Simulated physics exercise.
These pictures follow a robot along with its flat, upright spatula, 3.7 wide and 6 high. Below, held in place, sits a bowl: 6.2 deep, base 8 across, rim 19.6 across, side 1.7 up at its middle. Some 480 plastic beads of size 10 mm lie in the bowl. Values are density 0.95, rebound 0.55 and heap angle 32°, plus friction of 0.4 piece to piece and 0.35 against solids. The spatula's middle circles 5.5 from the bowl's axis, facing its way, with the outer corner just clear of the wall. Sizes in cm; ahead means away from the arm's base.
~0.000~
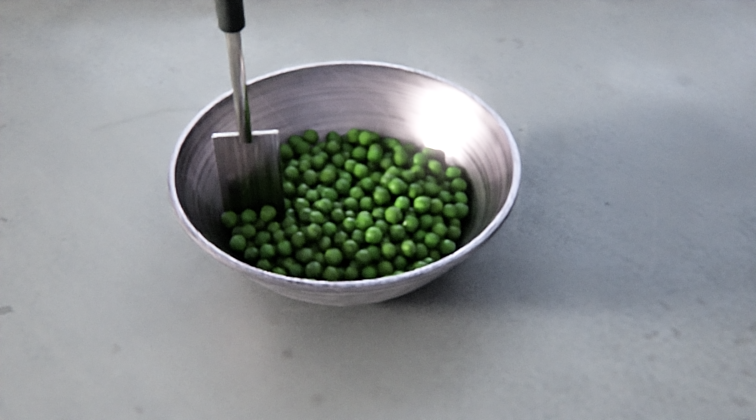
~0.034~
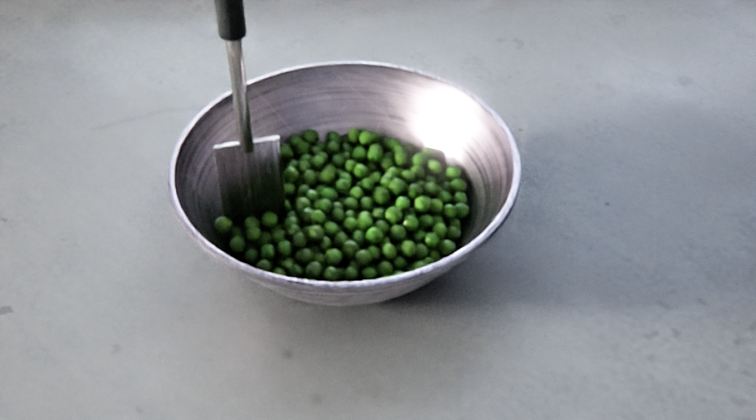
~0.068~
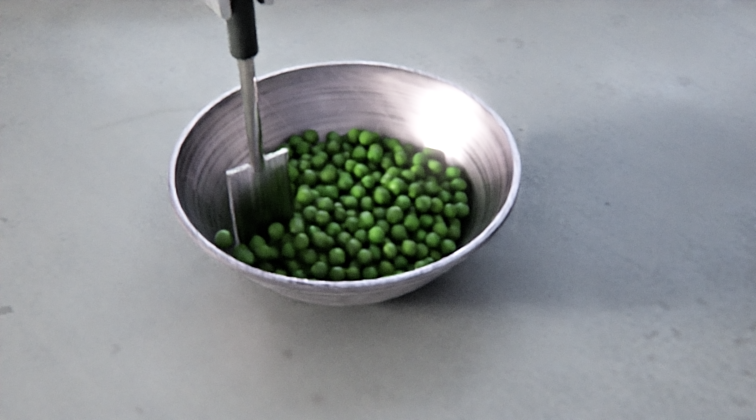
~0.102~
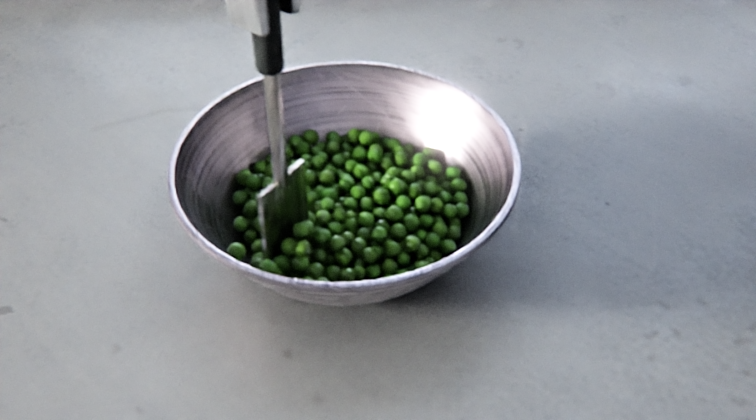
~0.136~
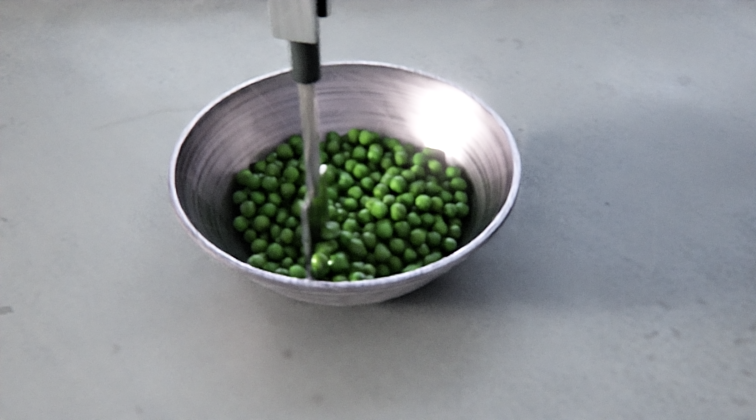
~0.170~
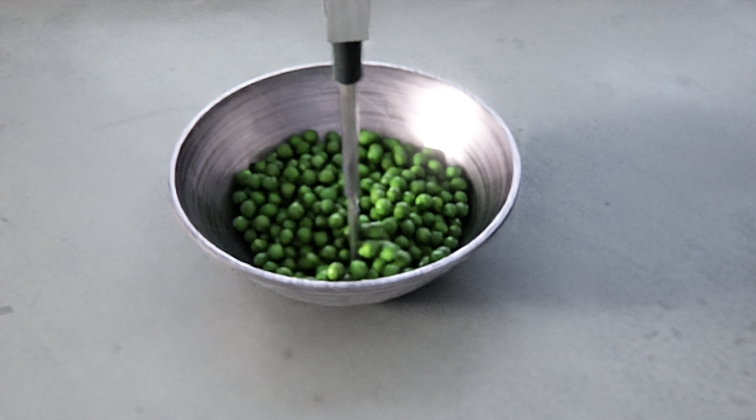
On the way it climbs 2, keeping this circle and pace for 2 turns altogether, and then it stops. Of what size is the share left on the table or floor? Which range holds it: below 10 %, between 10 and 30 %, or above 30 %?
It lies below 10 %.
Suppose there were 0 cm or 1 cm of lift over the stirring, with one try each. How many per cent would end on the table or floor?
Close to 20 percent and close to 10 percent.
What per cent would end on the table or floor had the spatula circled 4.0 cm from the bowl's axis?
Around 0 in a hundred, in that case.
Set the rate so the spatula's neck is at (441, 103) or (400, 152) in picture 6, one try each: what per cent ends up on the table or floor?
Some 20 and 10 per cent respectively.
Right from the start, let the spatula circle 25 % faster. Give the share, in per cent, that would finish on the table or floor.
In that case it comes to around 10 percent.
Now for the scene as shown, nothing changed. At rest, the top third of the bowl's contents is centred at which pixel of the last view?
Somewhere close to (334, 197).
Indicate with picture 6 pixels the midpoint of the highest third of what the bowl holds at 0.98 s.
I'd say about (334, 197).
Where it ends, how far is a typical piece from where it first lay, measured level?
Roughly 1 cm, measured level.
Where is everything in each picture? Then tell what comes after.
Spatula neck at (243, 112), 0° round; upper third of the load around (358, 204), from x 230 to 460, top at y 135; 481 in the bowl, in the first frame.
Spatula neck at (244, 120), 9° round; upper third of the load around (356, 204), from x 225 to 460, top at y 135, in the second frame.
Spatula neck at (255, 140), 29° round; upper third of the load around (353, 204), from x 225 to 460, top at y 135, in the third frame.
Spatula neck at (279, 156), 50° round; upper third of the load around (358, 205), from x 235 to 460, top at y 135, in the fourth frame.
Spatula neck at (313, 165), 71° round; upper third of the load around (363, 206), from x 240 to 460, top at y 135, in the fifth frame.
Spatula neck at (351, 166), 92° round; upper third of the load around (378, 206), from x 240 to 460, top at y 135; 481 in the bowl, in the sixth frame.
After 0.57 s, 338° round, highest piece 8 above the table; 465 in the bowl, 10 on the table or floor, 6 in flight or on the tool.
After 0.98 s, 225° round, highest piece 5 above the table; 462 in the bowl, 19 on the table or floor.
After 1.38 s, 0° round, highest piece 5 above the table; 462 in the bowl, 19 on the table or floor.
After 2.08 s, 0° round, highest piece 5 above the table; 462 in the bowl, 19 on the table or floor.
At rest, 462 in the bowl, 19 on the table or floor. That is 4 % on the table or floor.
